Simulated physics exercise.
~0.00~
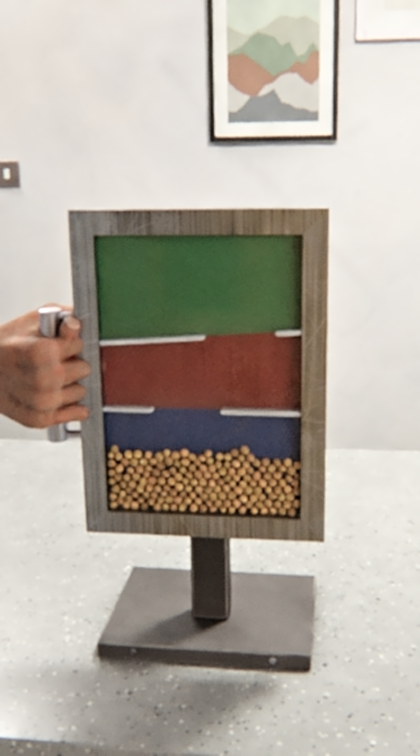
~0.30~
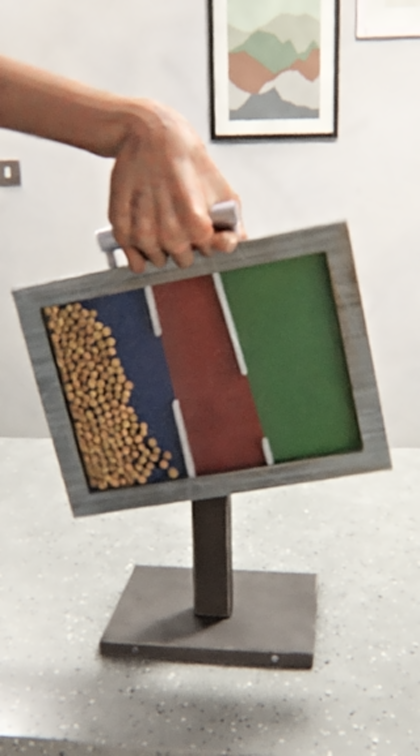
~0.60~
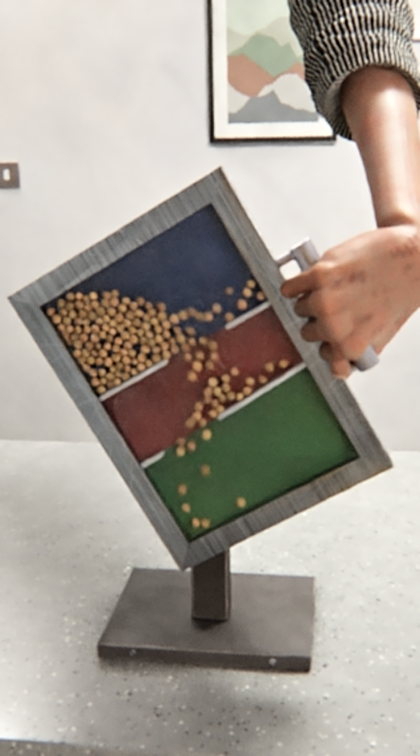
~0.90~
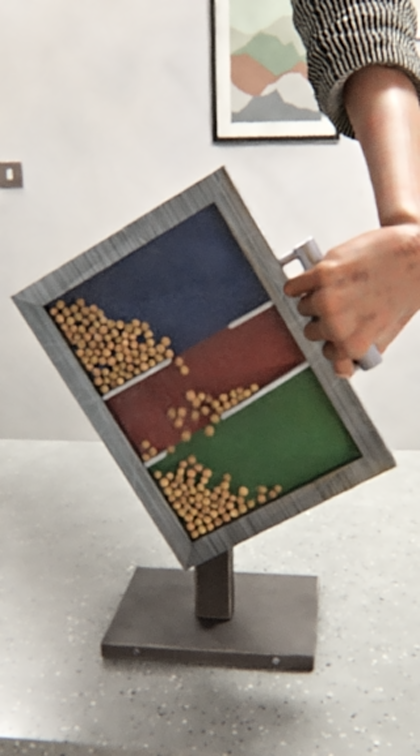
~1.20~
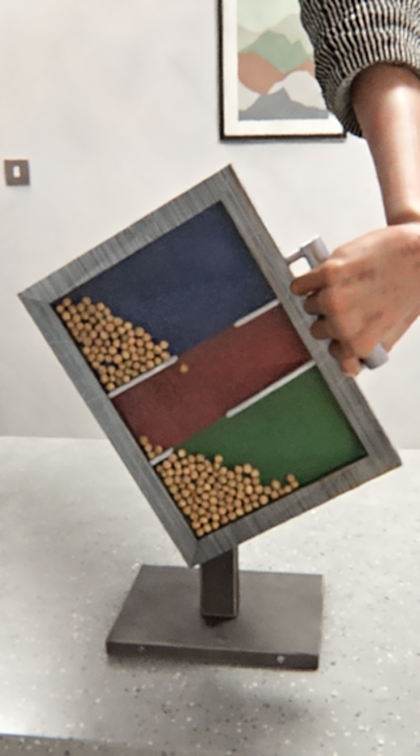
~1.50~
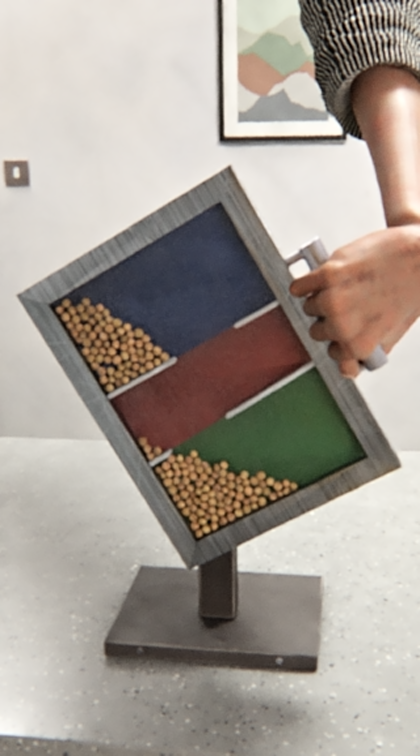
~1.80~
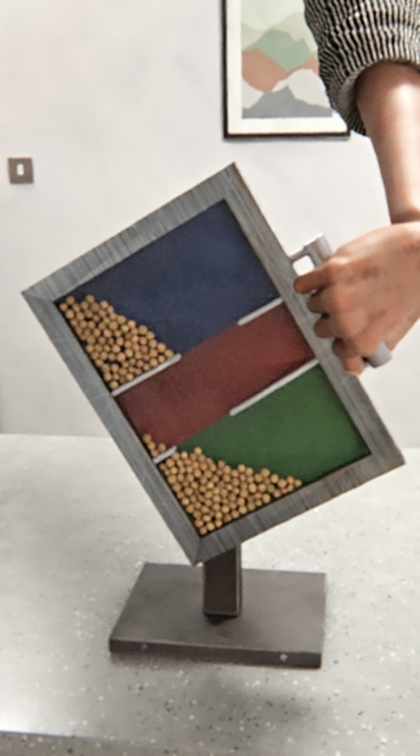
On a speckled pale counter against a light wall, a flat framed case with a clear front stands on a dark stand, with wooden beads lying in its lowest, blue chamber beneath the red and green ones. A hand grips the handle on the left and turns the case clockwise, bringing the handle over the top while the beads pile up at the left in the blue. The turn continues until the handle is at the right and the case rests tilted. Beads spill through the red chamber into the green. They settle, with slightly more in green than blue and hardly any in red.
